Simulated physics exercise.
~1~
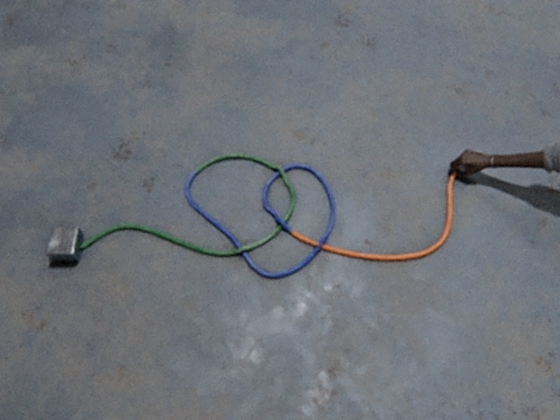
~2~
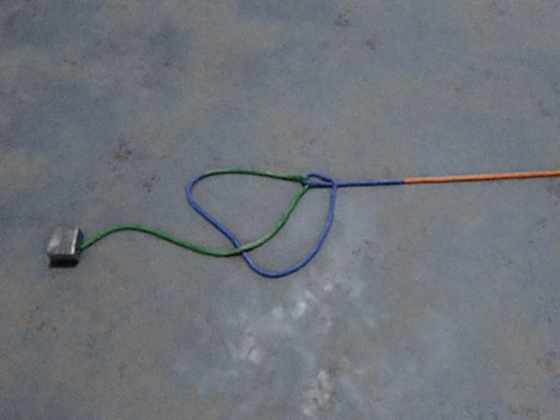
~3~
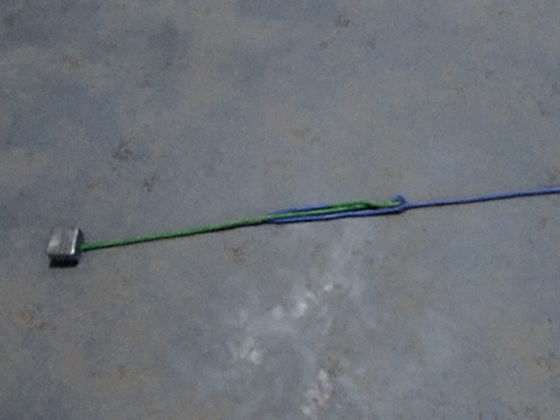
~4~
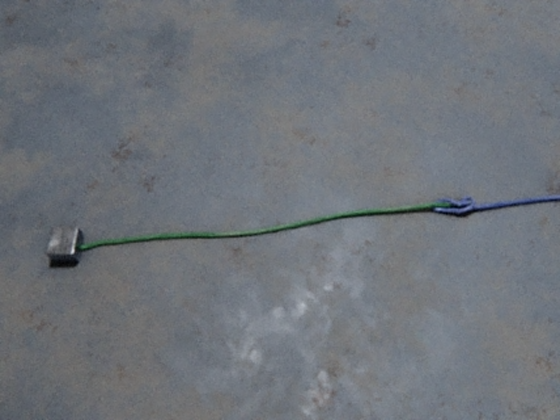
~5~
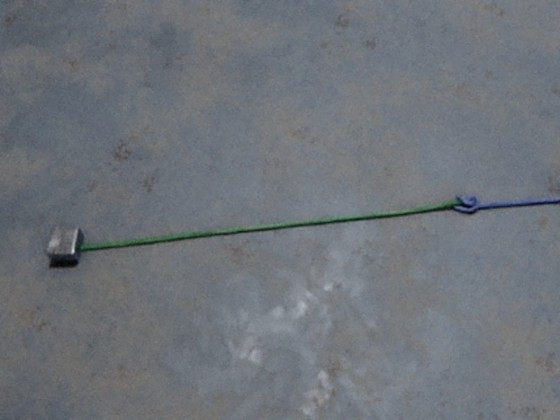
A rope dyed green, blue and orange lies in overlapping loops on a worn grey floor, seen from above, its green left end fixed to a small metallic block. At the right, a hand grips the orange end and draws it away to the right, out of view. The smaller loop tightens first, and the orange section slides off toward the right edge. The wider loop then stretches into a long, narrow shape and shrinks as it shifts right. Finally, the rope is pulled nearly straight, with a small knot left where green meets blue.
